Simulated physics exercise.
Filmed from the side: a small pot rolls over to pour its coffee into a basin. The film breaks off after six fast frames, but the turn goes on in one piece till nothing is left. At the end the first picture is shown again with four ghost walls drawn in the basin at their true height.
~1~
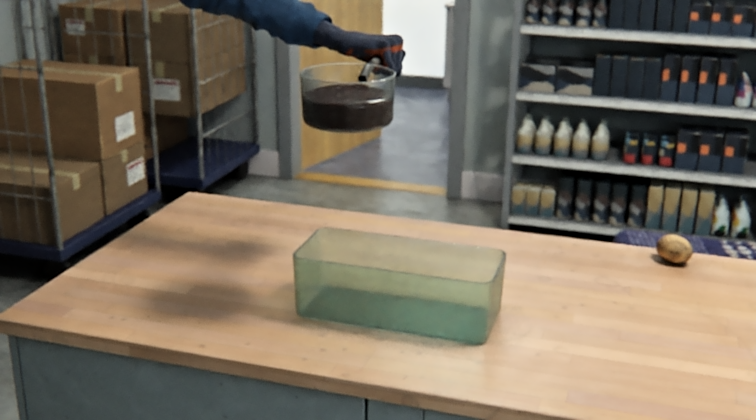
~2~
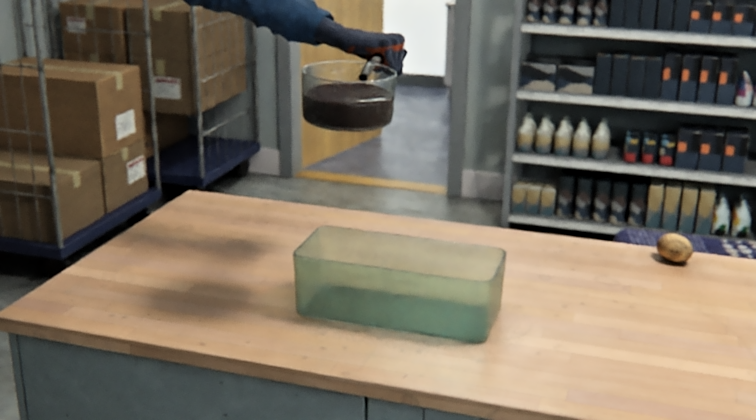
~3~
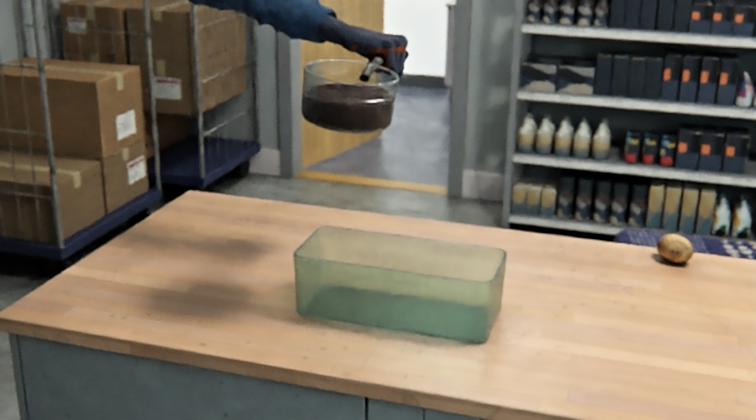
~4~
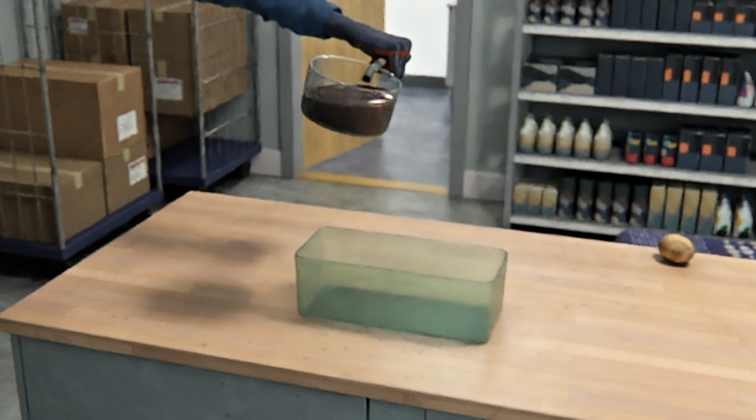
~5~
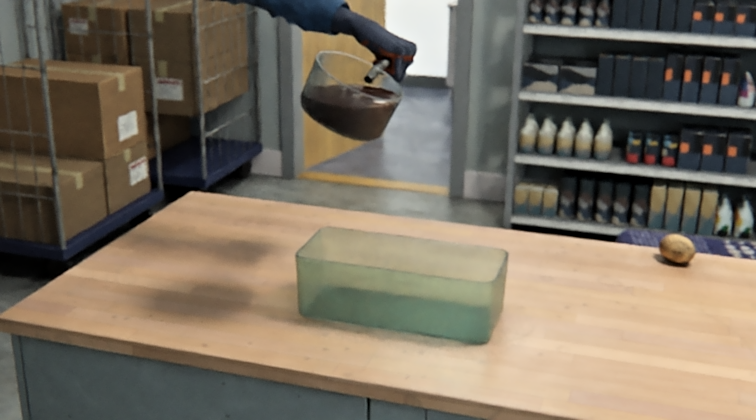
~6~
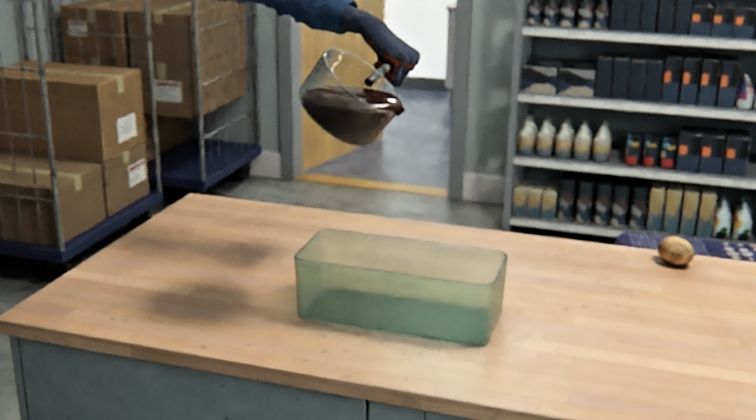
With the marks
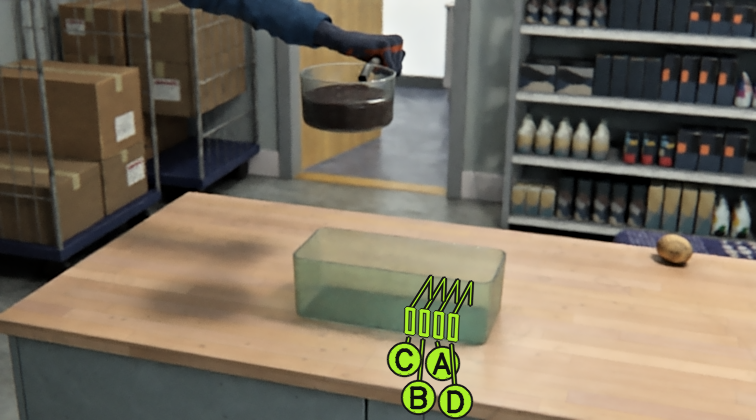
A small clear pot of dark coffee, held by a gloved hand above a translucent green basin on a wooden table, stays nearly level at first, then tilts steadily to the right until coffee reaches over its lip.
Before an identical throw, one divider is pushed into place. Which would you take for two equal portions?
The best position is B.
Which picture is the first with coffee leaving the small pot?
In picture 6.
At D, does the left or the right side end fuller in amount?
The left side.
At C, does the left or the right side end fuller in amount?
More ends on the right.
On the marked copy, A at (437, 342); B at (422, 340); C at (408, 337); D at (451, 344).
If A is chosen, about 73 % ends left of the wall and 23 % right of it; 3 % is lost outside.
If B is chosen, about 48 % ends left of the wall and 50 % right of it.
If C is chosen, about 25 % ends left of the wall and 73 % right of it.
If D is chosen, about 92 % ends left of the wall and 5 % right of it; 3 % is lost outside.
